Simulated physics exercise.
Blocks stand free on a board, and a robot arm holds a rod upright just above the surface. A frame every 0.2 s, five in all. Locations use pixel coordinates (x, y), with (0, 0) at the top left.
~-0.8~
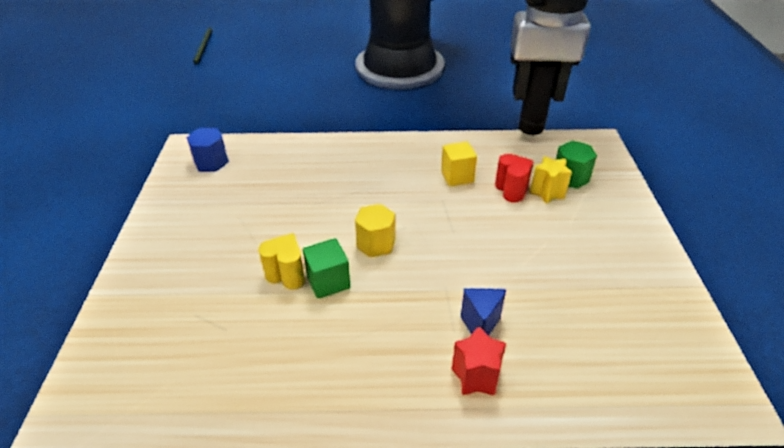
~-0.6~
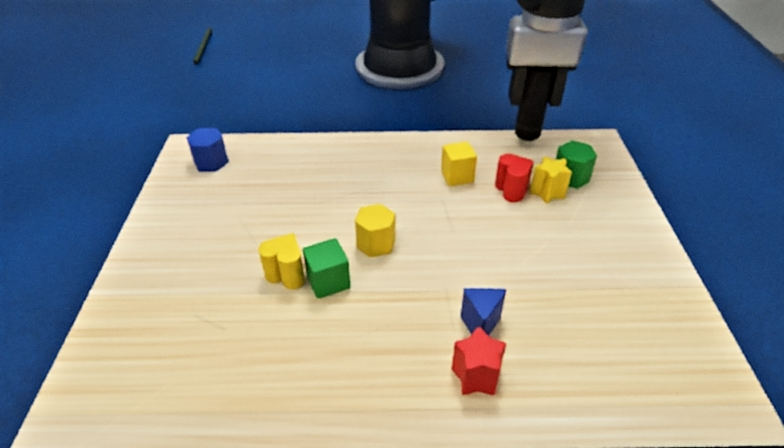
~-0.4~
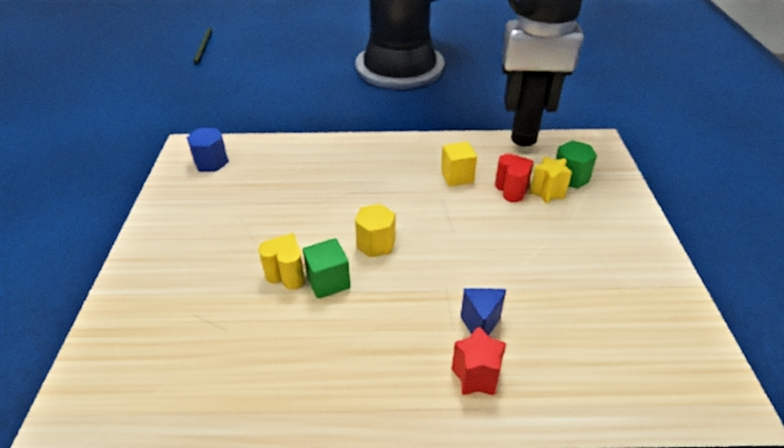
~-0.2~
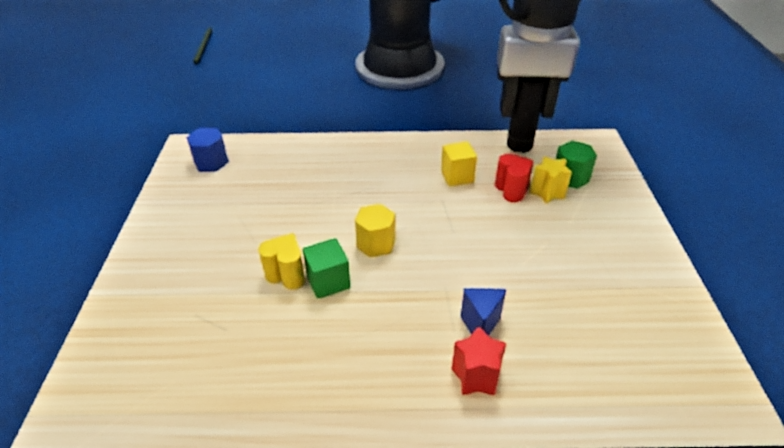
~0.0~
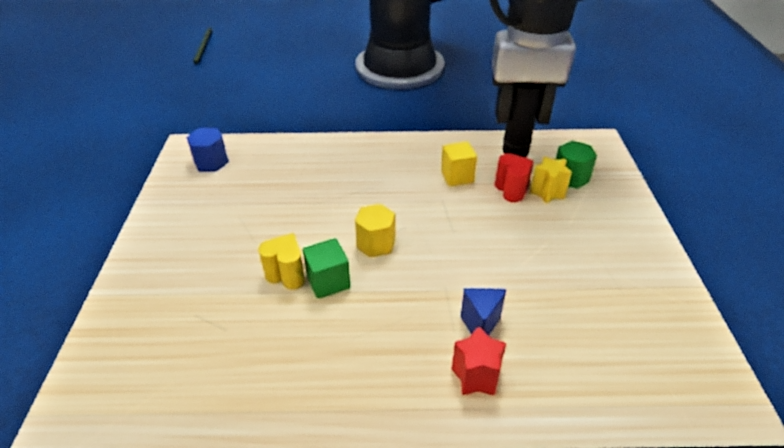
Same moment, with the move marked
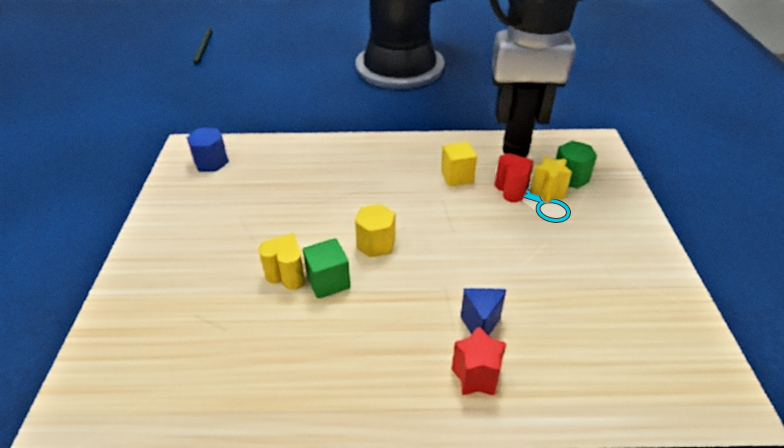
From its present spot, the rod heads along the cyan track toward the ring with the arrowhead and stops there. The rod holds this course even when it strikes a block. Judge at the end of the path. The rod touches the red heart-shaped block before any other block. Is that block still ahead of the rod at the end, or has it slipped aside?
I'd say it has come free.
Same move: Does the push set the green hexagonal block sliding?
Final answer: No.
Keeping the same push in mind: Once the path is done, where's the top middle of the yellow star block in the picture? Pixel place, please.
The yellow star block ends near (581, 175).
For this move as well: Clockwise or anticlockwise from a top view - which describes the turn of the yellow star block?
It goes round opposite to clock hands.
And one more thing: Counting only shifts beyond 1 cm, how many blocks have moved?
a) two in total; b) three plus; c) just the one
a (two in total)
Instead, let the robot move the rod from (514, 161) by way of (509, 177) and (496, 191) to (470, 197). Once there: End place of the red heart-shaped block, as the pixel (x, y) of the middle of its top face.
The point I'd pick in the picture is (514, 182).
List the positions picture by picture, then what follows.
In the first frame, lower end of the rod (531, 129), tops of blocks, red heart-shaped block (517, 164), yellow star block (554, 166), green hexagonal block (578, 151).
In the second frame, rod (528, 134), blocks as before.
In the third frame, rod (524, 140), blocks as before.
In the fourth frame, rod (520, 146), blocks as before.
In the fifth frame, rod (515, 152), red heart-shaped block (517, 164), yellow star block (554, 166), green hexagonal block (578, 151).
The drawn path runs from (514, 161) by way of (510, 178) and (530, 194) to (553, 210).
The first path, step by step. One third of the way, rod (512, 169); red heart-shaped block (517, 169).
Two thirds of the way, rod (532, 185); red heart-shaped block (521, 182); yellow star block (564, 170), turned 25° anticlockwise.
At the end, rod (555, 201); red heart-shaped block (521, 184), turned 20° clockwise; yellow star block (581, 175), turned 65° anticlockwise; green hexagonal block not moved.
